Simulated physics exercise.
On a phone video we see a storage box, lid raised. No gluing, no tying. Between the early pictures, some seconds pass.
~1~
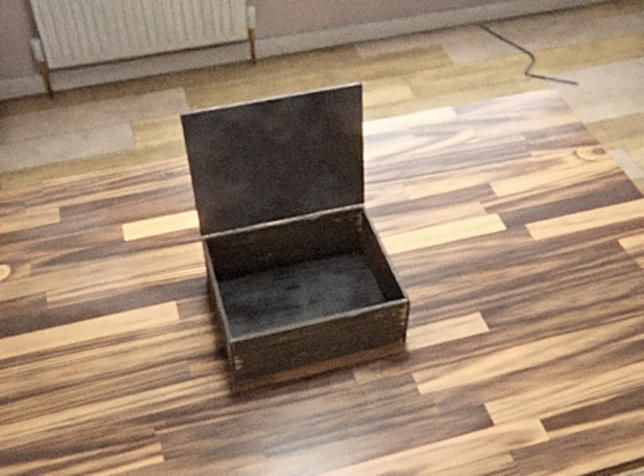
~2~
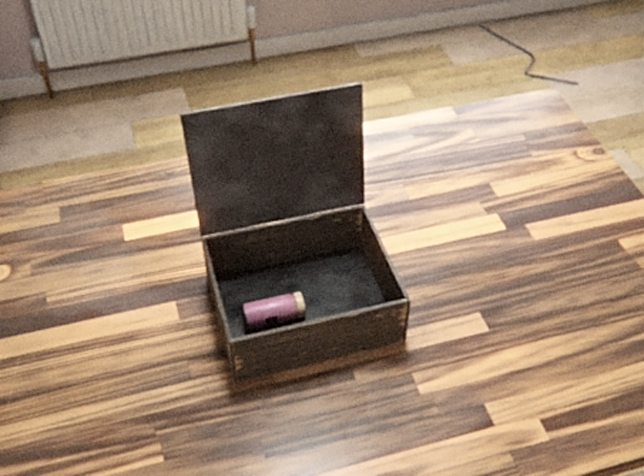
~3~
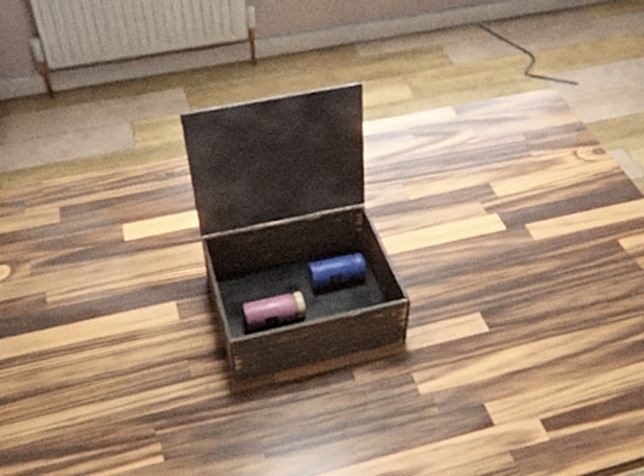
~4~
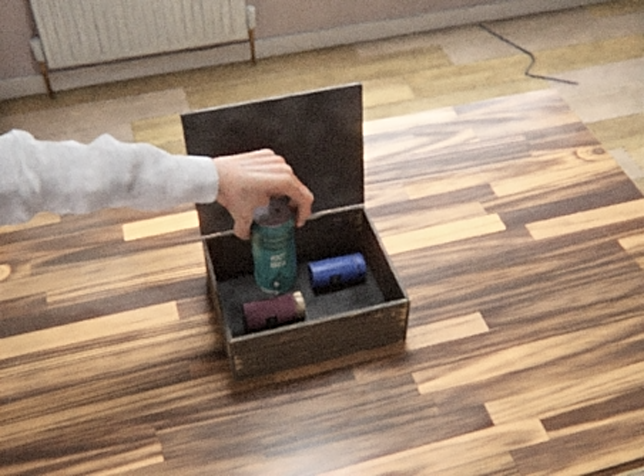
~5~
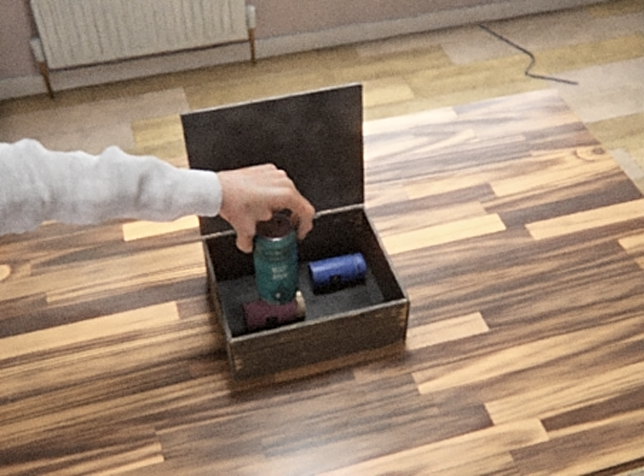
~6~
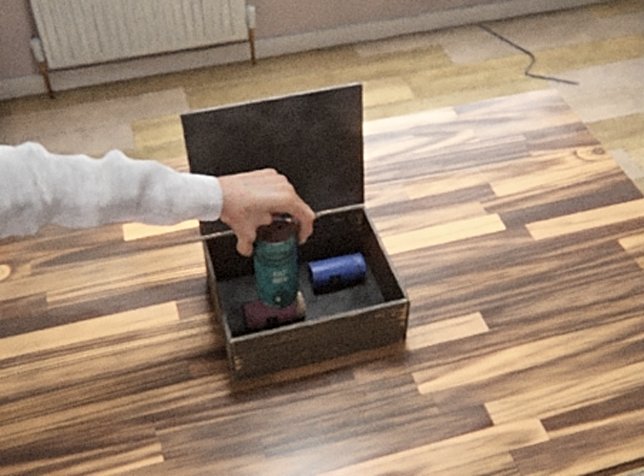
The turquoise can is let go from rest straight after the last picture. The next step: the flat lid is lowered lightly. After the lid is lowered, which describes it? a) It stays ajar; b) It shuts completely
It shuts completely.
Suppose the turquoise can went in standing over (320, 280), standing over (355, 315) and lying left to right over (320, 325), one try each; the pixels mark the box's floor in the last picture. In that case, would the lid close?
Trial 1: Lid propped open. Trial 2: Lid propped open. Trial 3: Lid fully lowered.
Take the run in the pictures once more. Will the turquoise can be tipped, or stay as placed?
Result: It leans over.
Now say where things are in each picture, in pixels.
The last thing is not in view yet, in the first frame.
The last thing is not in view yet; pink shaker (274, 311), in the second frame.
The last thing is not in view yet; pink shaker (274, 311), in the third frame.
On its way; turquoise can (274, 249); pink shaker (274, 311), in the fourth frame.
On its way; turquoise can (276, 261); pink shaker (274, 311), in the fifth frame.
In place under the hand; turquoise can (276, 265); pink shaker (274, 311), in the sixth frame.
Then, 0.50 s on from there, turquoise can turned 51° from how it was put near (273, 270); pink shaker shifted about its own width.
Then, 1.30 s on from there, lid 84° above the rim; turquoise can on its side near (293, 286); pink shaker shifted about its own width.
Then, 1.70 s on from there, lid 45° above the rim; turquoise can on its side near (293, 286); pink shaker shifted about its own width.
Then, 1.90 s on from there, lid 10° above the rim; turquoise can on its side near (293, 286); pink shaker shifted about its own width.
In the end, lid shut; toppled in the box, turquoise can; moved from the start, pink shaker; blue shaker unmoved. At the end, from the last picture's camera, turquoise can near (293, 286).
